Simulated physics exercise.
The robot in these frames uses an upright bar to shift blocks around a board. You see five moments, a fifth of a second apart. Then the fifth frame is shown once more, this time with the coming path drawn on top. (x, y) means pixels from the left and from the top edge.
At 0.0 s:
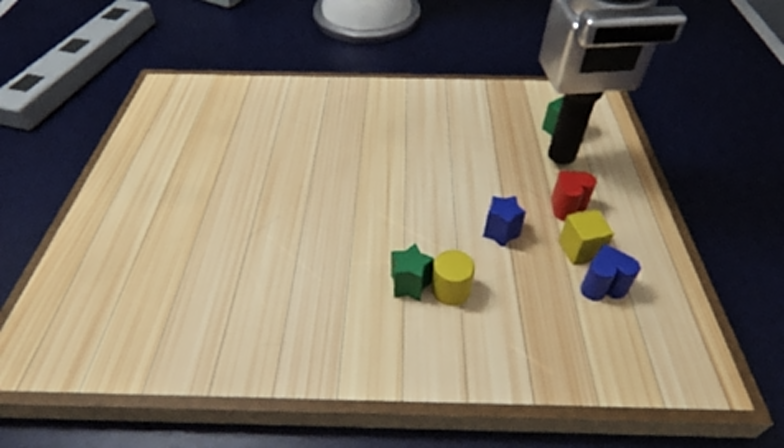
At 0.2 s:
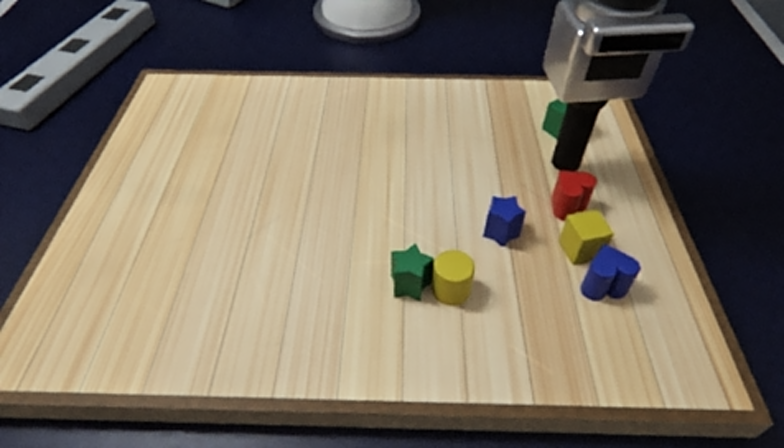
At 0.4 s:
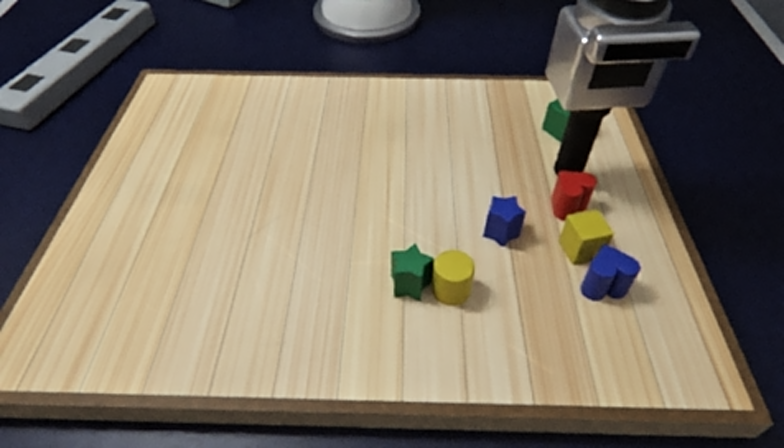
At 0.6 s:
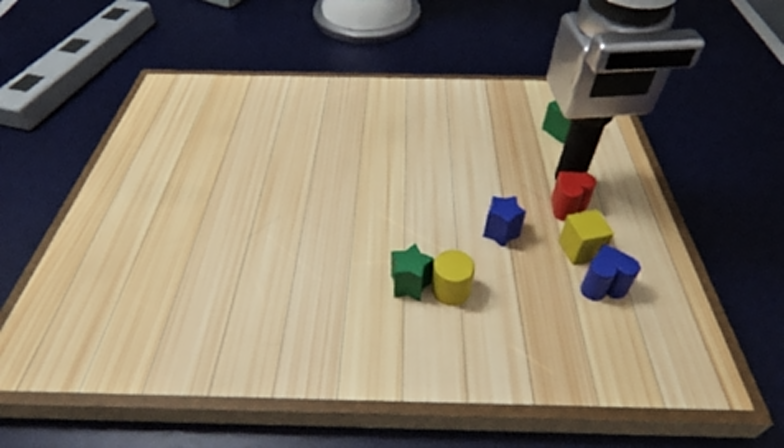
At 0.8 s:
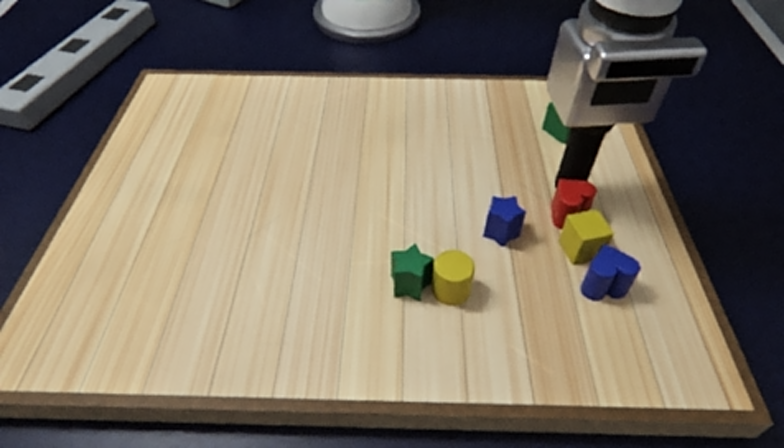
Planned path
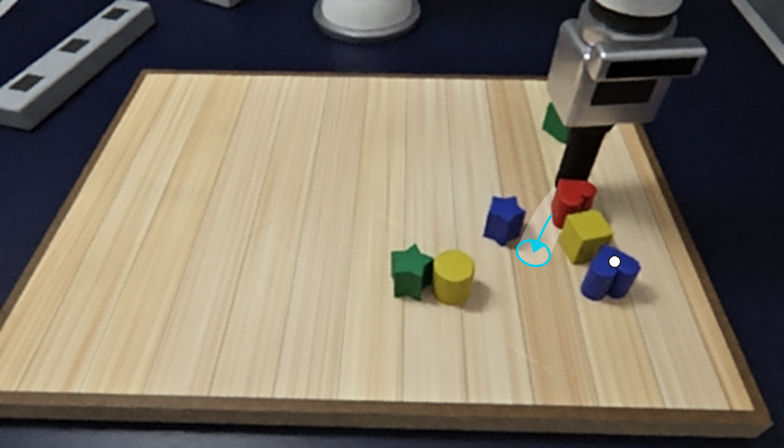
A robot arm's silver head with a black upright bar hangs over the right side of a pale wooden board, seen from above at a fixed angle. Near it sit a green block, a red heart, a yellow square block and a blue heart, with a blue star, yellow cylinder and green star further left. The bar edges toward the viewer and nudges the red heart slightly.
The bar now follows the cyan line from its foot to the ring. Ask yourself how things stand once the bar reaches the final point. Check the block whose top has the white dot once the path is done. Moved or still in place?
By then it is displaced.
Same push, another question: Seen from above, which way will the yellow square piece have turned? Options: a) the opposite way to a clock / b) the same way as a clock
My pick is a.
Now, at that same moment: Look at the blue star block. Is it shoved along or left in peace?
That block stays.
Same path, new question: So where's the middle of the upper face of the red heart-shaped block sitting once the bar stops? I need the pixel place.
The answer is (559, 256).
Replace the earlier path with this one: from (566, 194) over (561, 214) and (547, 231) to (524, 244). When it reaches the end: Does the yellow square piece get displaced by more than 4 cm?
Answer: No.
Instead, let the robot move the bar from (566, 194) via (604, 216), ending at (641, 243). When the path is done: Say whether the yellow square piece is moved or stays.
That one stays where it is.
The line goes from (566, 194) over (554, 211) and (543, 231) to (533, 253); the dot is on the blue heart-shaped block.
The first path, step by step. Halfway along, bar (550, 213); red heart-shaped block (560, 220); yellow square piece (594, 233), turned 30° anticlockwise.
At the end, bar (536, 245); blue star block unmoved; red heart-shaped block (559, 256), turned 50° anticlockwise; yellow square piece (598, 238), turned 50° anticlockwise; blue heart-shaped block (626, 269), turned 10° clockwise.
